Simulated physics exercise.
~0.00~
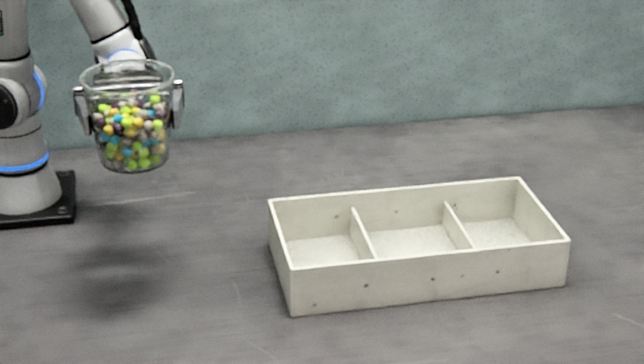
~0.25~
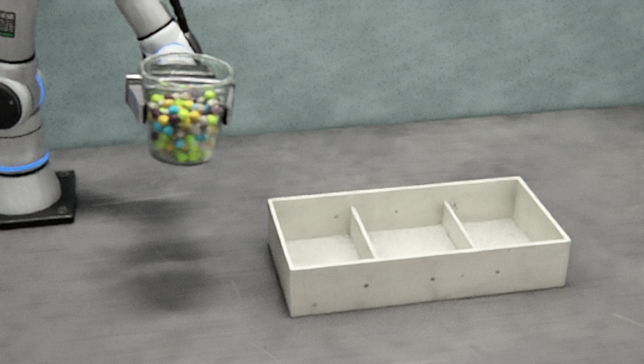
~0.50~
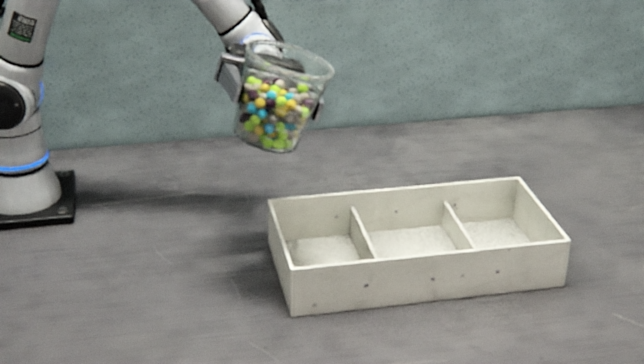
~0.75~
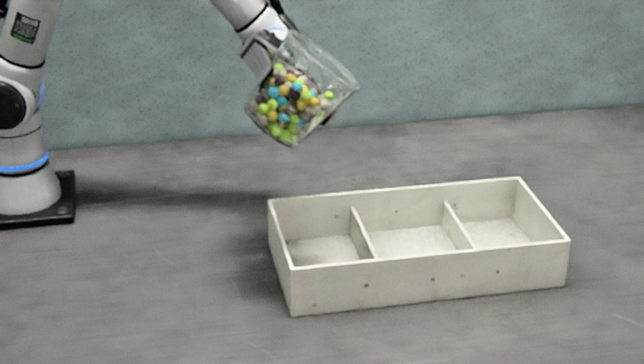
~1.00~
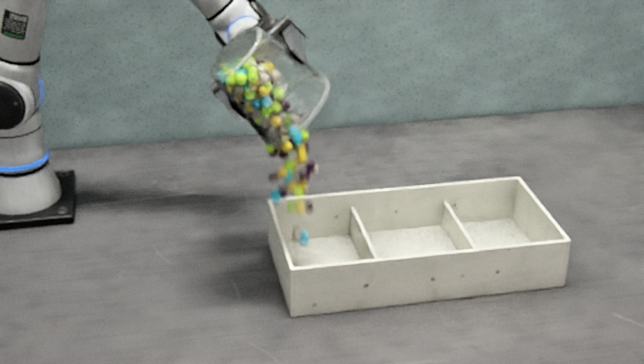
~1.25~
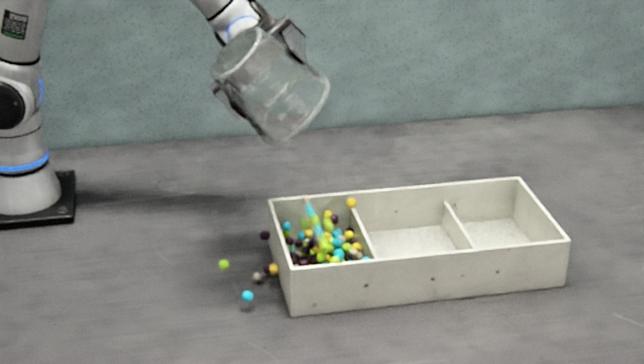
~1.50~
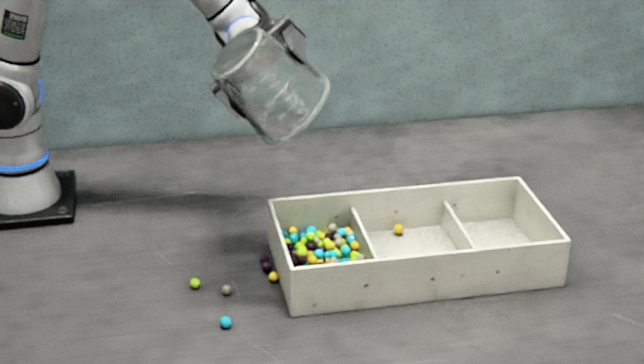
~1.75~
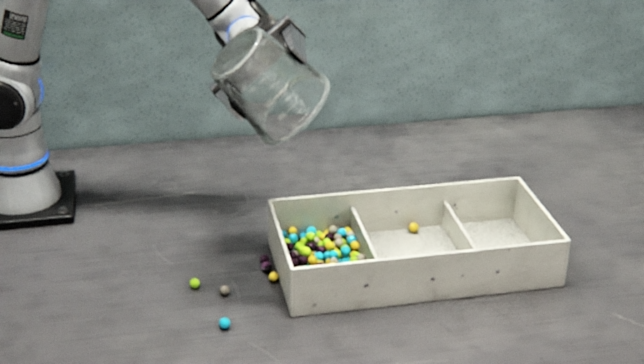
A robot arm tips a clear cup, pouring colourful balls mostly into the tray's left compartment.
